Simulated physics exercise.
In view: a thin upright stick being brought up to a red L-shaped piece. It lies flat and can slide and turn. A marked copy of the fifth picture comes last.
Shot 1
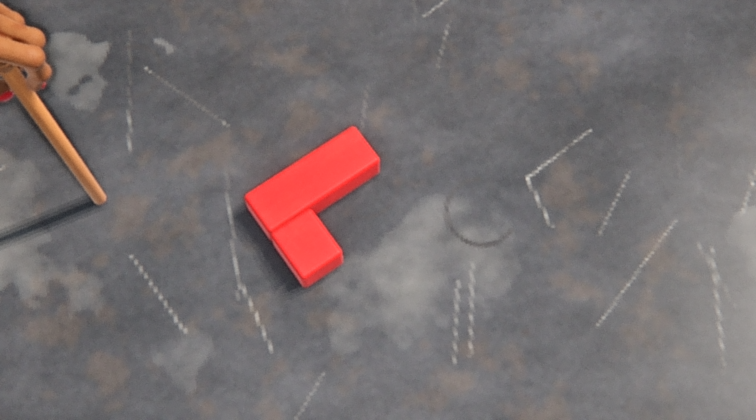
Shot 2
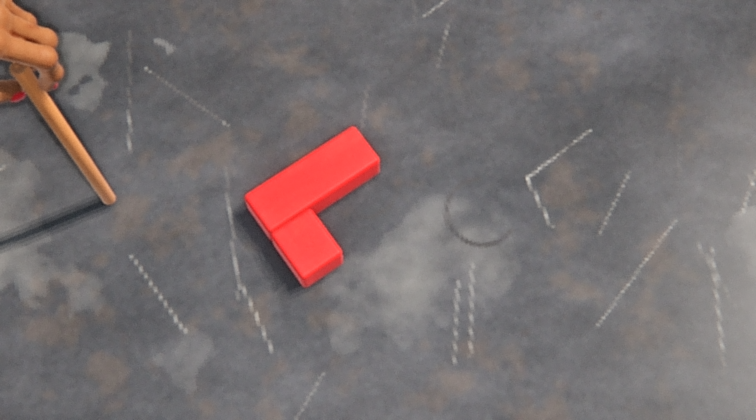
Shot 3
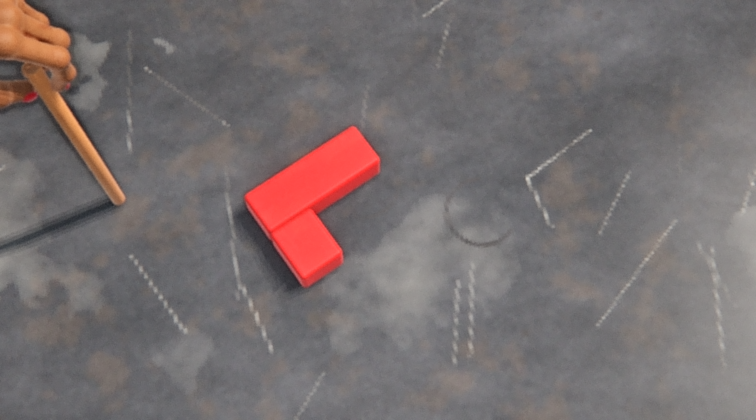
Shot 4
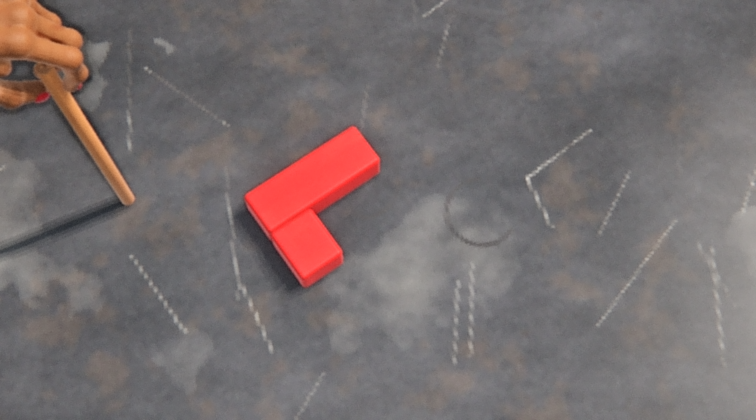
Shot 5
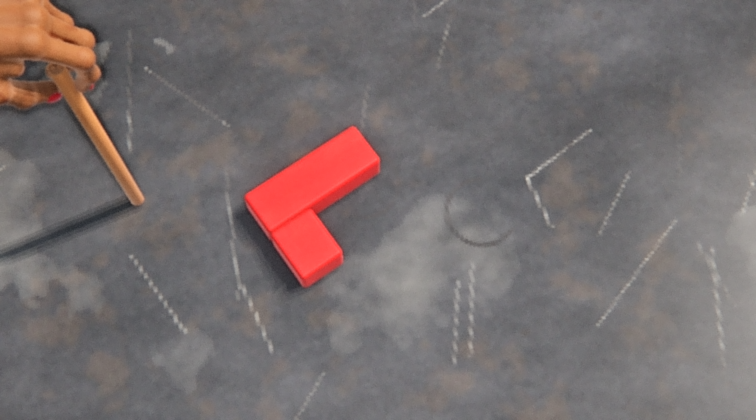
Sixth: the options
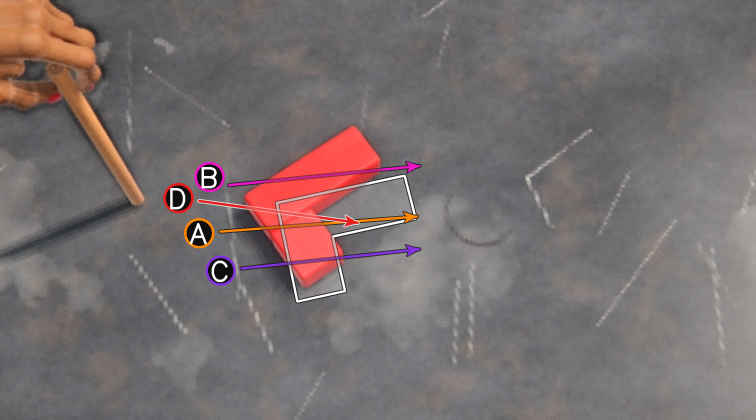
A hand moving a thin stick slowly rightward across a grey, chalk-marked surface while a red L-shaped piece lies still.
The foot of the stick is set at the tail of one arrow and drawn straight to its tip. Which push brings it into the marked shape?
With B it matches the outline.
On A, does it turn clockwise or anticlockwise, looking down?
It turns anticlockwise.
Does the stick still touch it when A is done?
Yes.
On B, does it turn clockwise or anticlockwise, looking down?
On that stroke, clockwise.
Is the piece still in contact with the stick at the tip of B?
No.
On the copy, A from (220, 232) to (417, 217); B from (229, 185) to (420, 166); C from (242, 268) to (419, 249); D from (199, 201) to (358, 223).
On B. First, foot of the stick (298, 179), piece (322, 184).
Then, foot of the stick (367, 172), piece (342, 196).
Finally, foot of the stick (419, 167), piece (344, 198); it fills the outline.
By contrast, A leaves the piece out of the outline, at (400, 131); C leaves the piece out of the outline, at (335, 161); D leaves the piece out of the outline, at (409, 182).
